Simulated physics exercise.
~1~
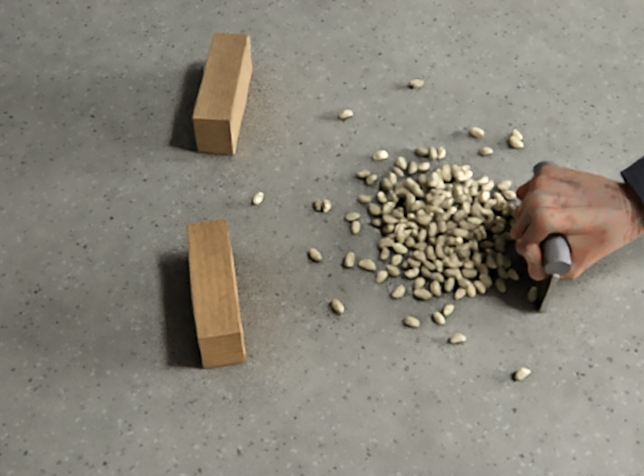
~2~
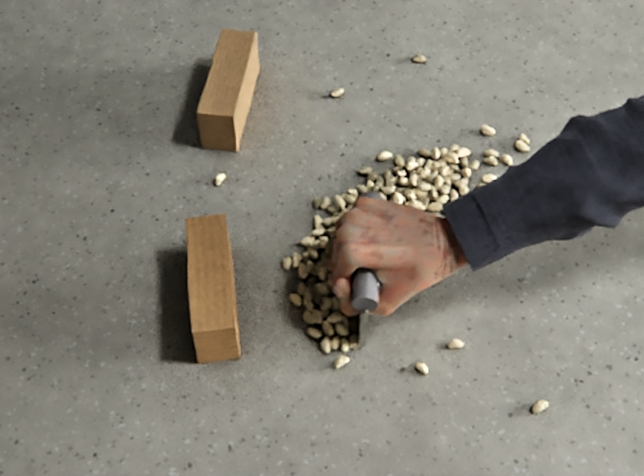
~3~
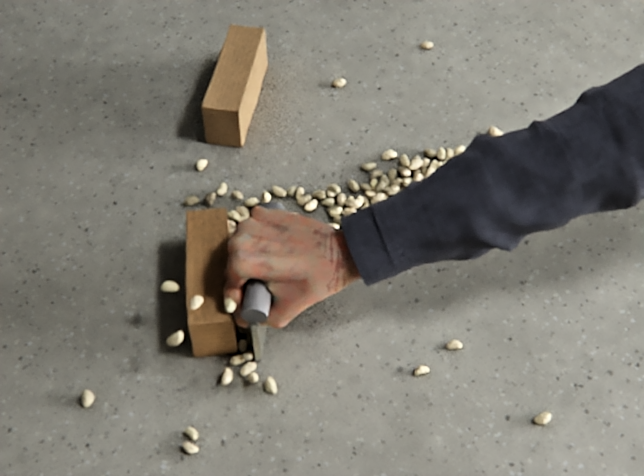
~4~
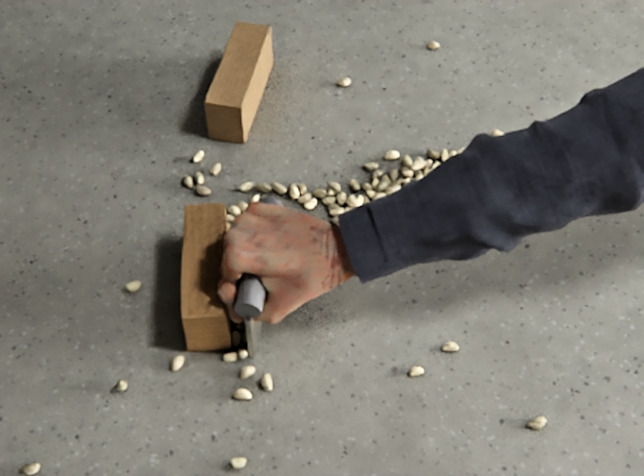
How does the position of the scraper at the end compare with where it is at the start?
At the start the scraper is at the right side of the bean pile, far from the blocks. By the end it is well to the left and a little lower, right beside the lower wooden block.
